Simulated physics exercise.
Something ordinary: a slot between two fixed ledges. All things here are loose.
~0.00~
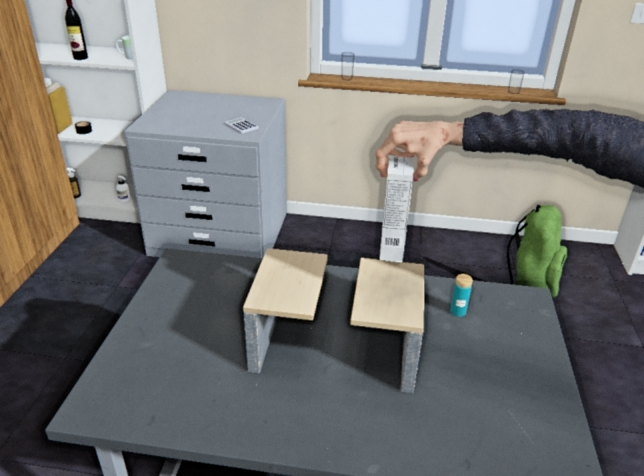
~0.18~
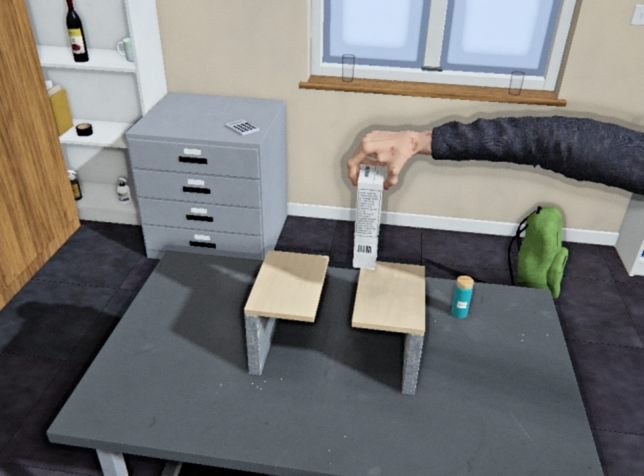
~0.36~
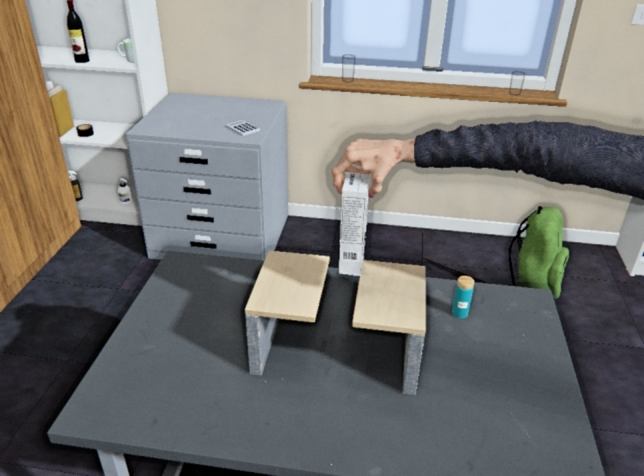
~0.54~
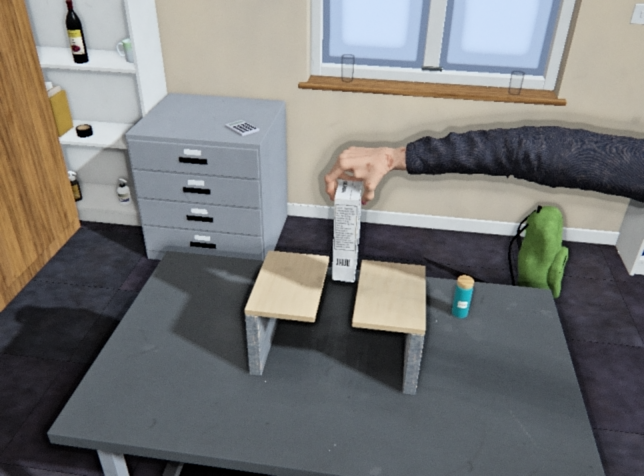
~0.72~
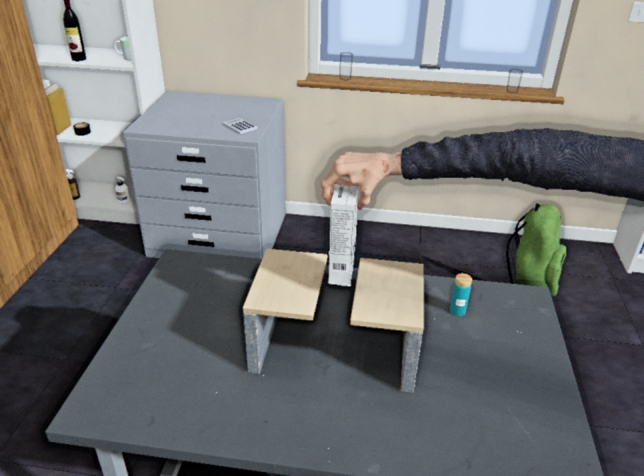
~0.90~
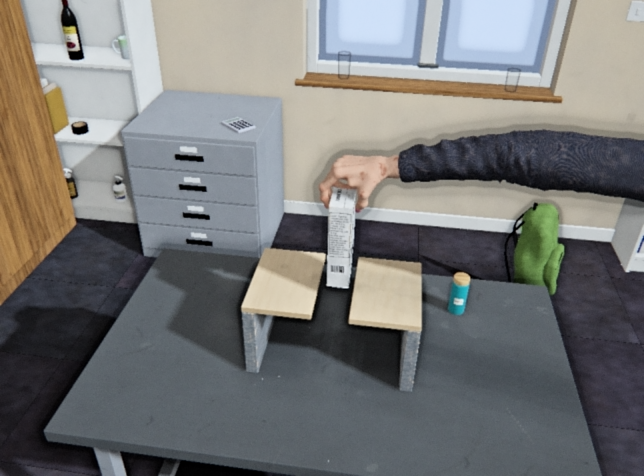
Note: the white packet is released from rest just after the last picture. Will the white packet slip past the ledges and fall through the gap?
My bet is it falls clear.
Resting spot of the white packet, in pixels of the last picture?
Around (338, 316).
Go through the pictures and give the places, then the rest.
Being brought over the gap; white packet (396, 208); turquoise shaker (461, 295), in the first picture.
Being brought over the gap; white packet (369, 215); turquoise shaker (462, 297), in the second picture.
Being brought over the gap; white packet (354, 222); turquoise shaker (463, 297), in the third picture.
Being brought over the gap; white packet (347, 229); turquoise shaker (463, 297), in the fourth picture.
Being brought over the gap; white packet (343, 234); turquoise shaker (461, 295), in the fifth picture.
Poised above the slot; white packet (341, 236); turquoise shaker (459, 294), in the sixth picture.
Around 1.10 s, white packet displaced a little near (341, 254).
Around 1.20 s, white packet displaced well along near (338, 303).
Around 1.30 s, as before.
Around 1.80 s, white packet displaced well along near (338, 316).
Finally (3.5 s), moved from the start, white packet; turquoise shaker still in place. Final places as the last picture's camera would see them, white packet near (338, 316). The packet reaches the table.
